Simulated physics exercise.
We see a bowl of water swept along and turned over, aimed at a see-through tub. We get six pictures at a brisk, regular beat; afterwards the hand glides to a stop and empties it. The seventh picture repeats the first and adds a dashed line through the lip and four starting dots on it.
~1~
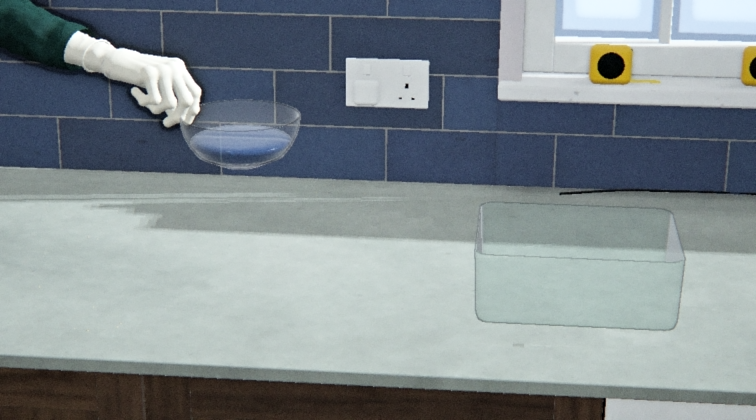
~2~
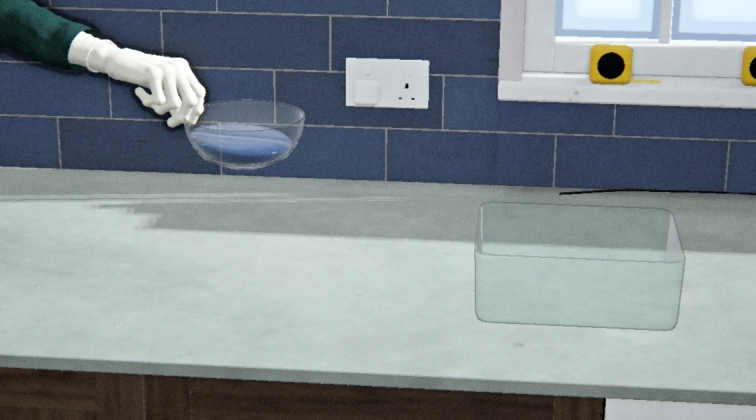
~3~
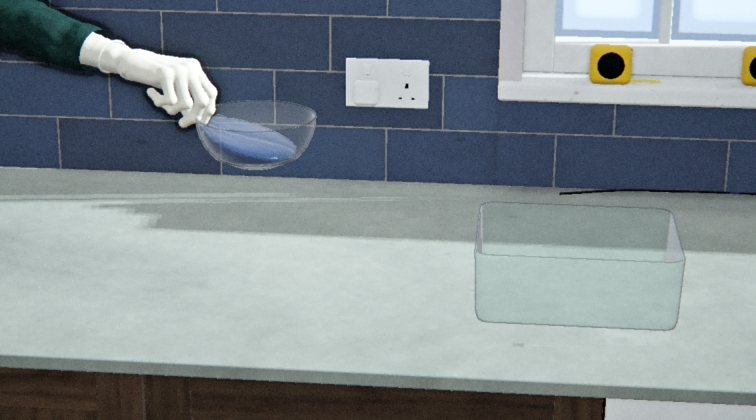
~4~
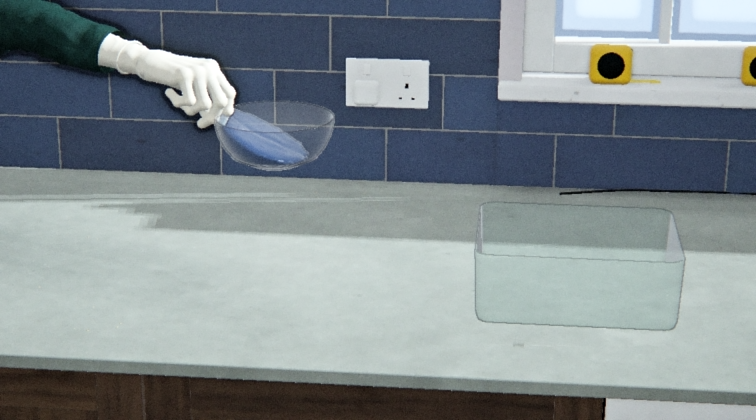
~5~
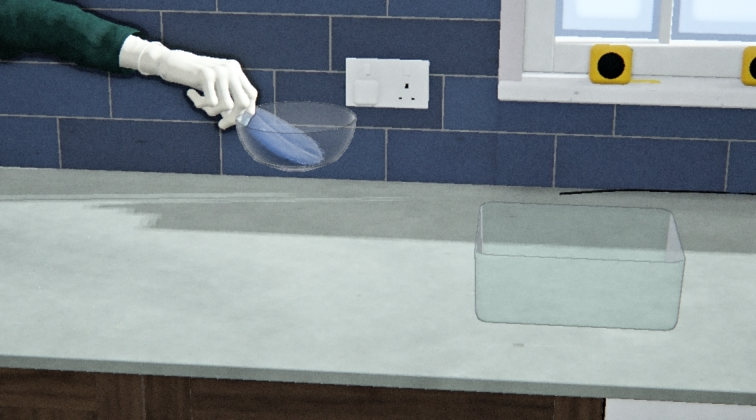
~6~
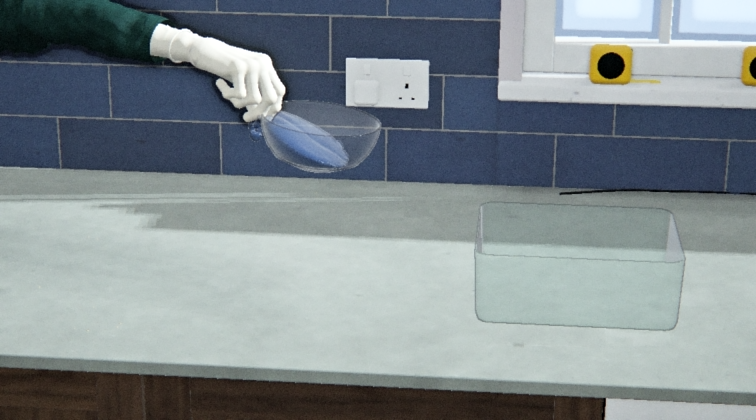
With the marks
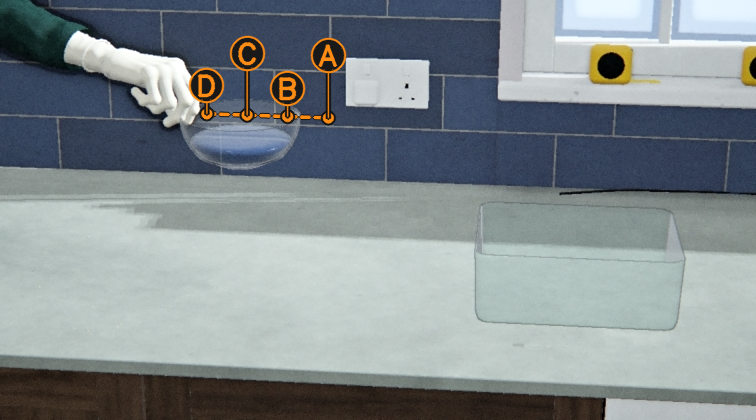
On a pale kitchen counter against blue tiles, a white-gloved hand holds a clear bowl of blue-looking water to the left of an empty see-through tub. The hand carries the bowl steadily rightward as the water slopes up toward the hand, and finally a little slops over the rim beside the fingers.
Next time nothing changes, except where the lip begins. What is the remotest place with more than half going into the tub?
Go for A.
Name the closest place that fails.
Place B.
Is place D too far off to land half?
Yes.
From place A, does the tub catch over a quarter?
Yes, it does.
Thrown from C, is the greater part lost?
Yes, it does.
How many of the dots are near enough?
One.
On the marked copy, A at (328, 117); B at (287, 116); C at (247, 115); D at (206, 113).
If A is chosen, about 66 % lands in the tub, 25 % falls short and 9 % goes beside or beyond.
If B is chosen, about 32 % lands in the tub, 65 % falls short and 3 % goes beside or beyond.
If C is chosen, about 5 % lands in the tub, 92 % falls short.
If D is chosen, about 0 % lands in the tub, 99 % falls short.
